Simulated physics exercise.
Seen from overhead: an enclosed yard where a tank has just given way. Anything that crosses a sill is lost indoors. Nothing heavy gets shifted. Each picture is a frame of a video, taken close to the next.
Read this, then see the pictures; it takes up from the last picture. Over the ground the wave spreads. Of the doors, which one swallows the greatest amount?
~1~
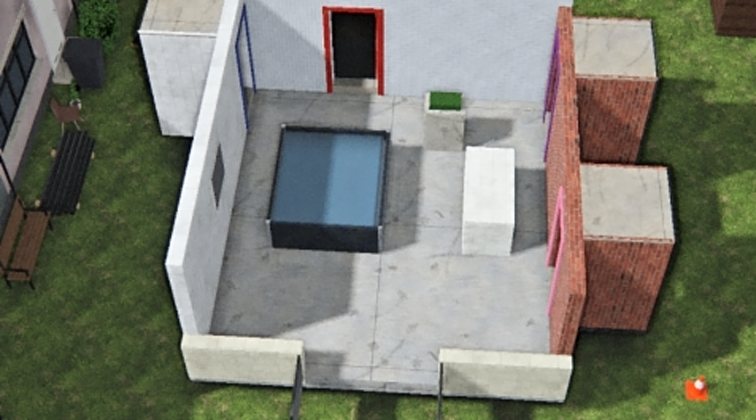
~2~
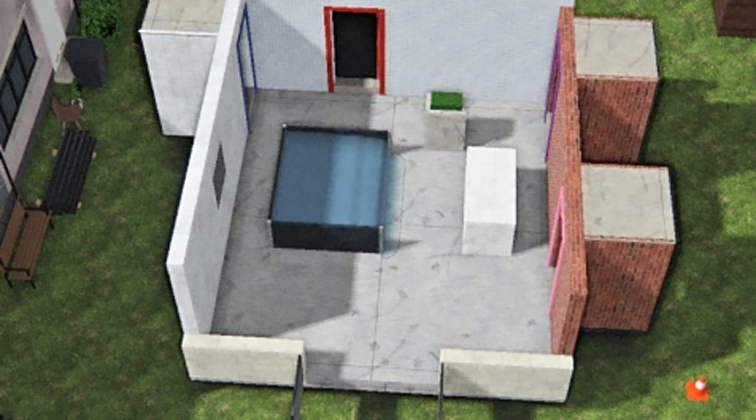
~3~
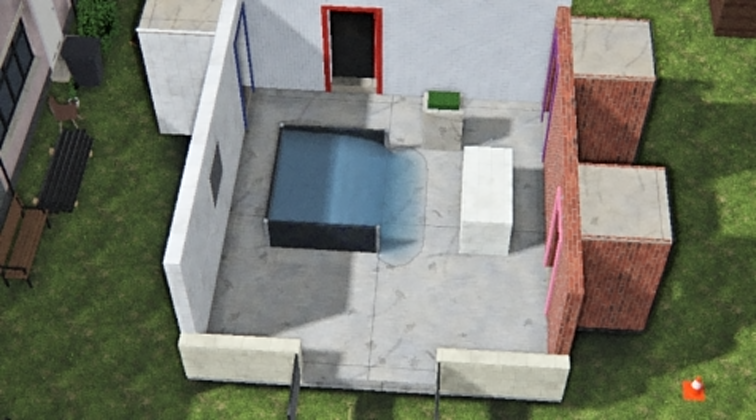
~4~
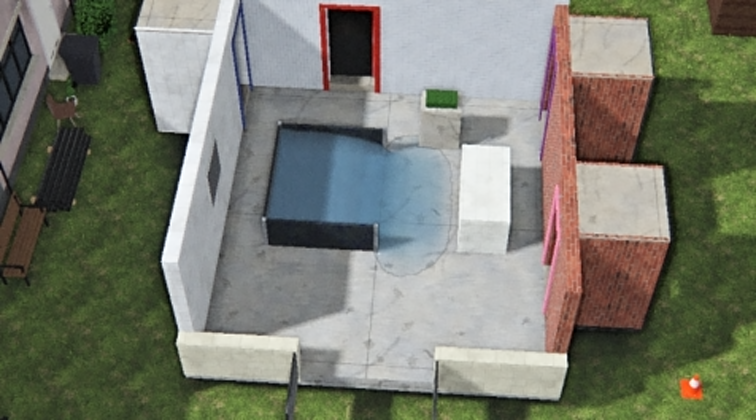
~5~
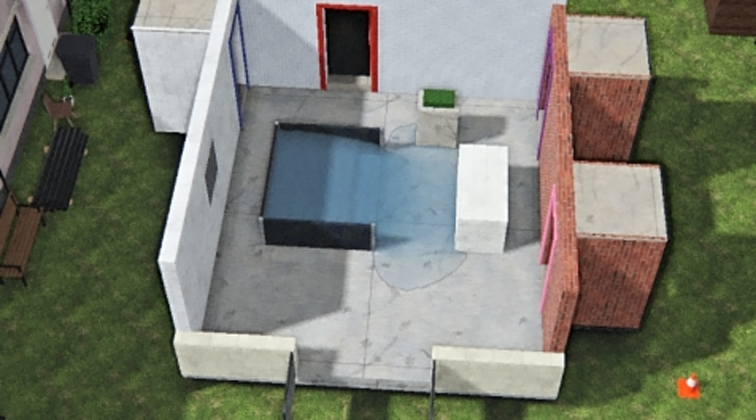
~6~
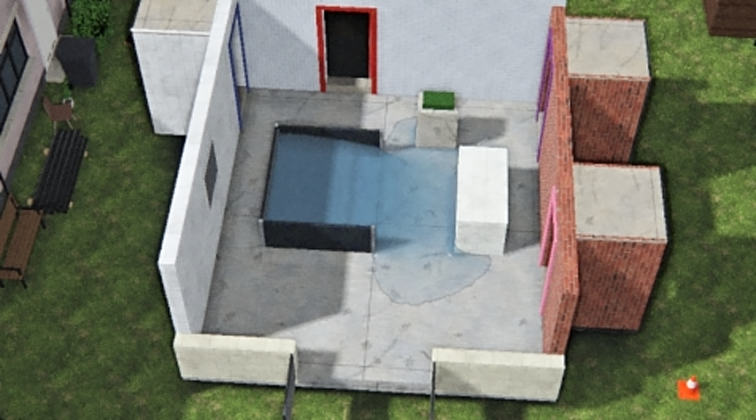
The pink door swallows the most.
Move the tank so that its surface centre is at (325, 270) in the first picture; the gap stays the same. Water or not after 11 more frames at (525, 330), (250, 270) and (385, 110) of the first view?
In order: Reached, unreached, unreached.
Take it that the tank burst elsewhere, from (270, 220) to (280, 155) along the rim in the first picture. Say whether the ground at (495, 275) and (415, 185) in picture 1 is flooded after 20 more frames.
The first spot is left untouched and the second is left untouched.
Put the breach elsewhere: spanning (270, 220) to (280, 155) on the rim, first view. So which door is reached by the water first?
Answer: The blue-painted one.
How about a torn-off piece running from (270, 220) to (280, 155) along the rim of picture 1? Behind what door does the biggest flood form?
Answer: The door marked pink.
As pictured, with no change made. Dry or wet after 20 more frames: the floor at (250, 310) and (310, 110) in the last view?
The first spot is spared and the second is swamped.
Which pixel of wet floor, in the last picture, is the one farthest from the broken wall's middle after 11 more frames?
By then the tip should be at about (534, 377).
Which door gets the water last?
That'd be the door marked blue, I reckon.
A moment on, water covers 30 % of the floor; purple door wet at the sill, nothing in, blue door not reached, pink door wet at the sill, nothing in, red door not reached.
Next, water covers 45 % of the floor; purple door wet at the sill, nothing in, blue door not reached, pink door a trickle in, red door wet at the sill, nothing in.
Then, water covers 65 % of the floor; purple door wet at the sill, nothing in, blue door not reached, pink door some in, red door wet at the sill, nothing in.
Later, water covers 80 % of the floor; purple door wet at the sill, nothing in, blue door a trickle in, pink door a lot in, red door wet at the sill, nothing in.
In the end, water covers 95 % of the floor; purple door wet at the sill, nothing in, blue door a trickle in, pink door a lot in, red door wet at the sill, nothing in; the pink door has let in the most.
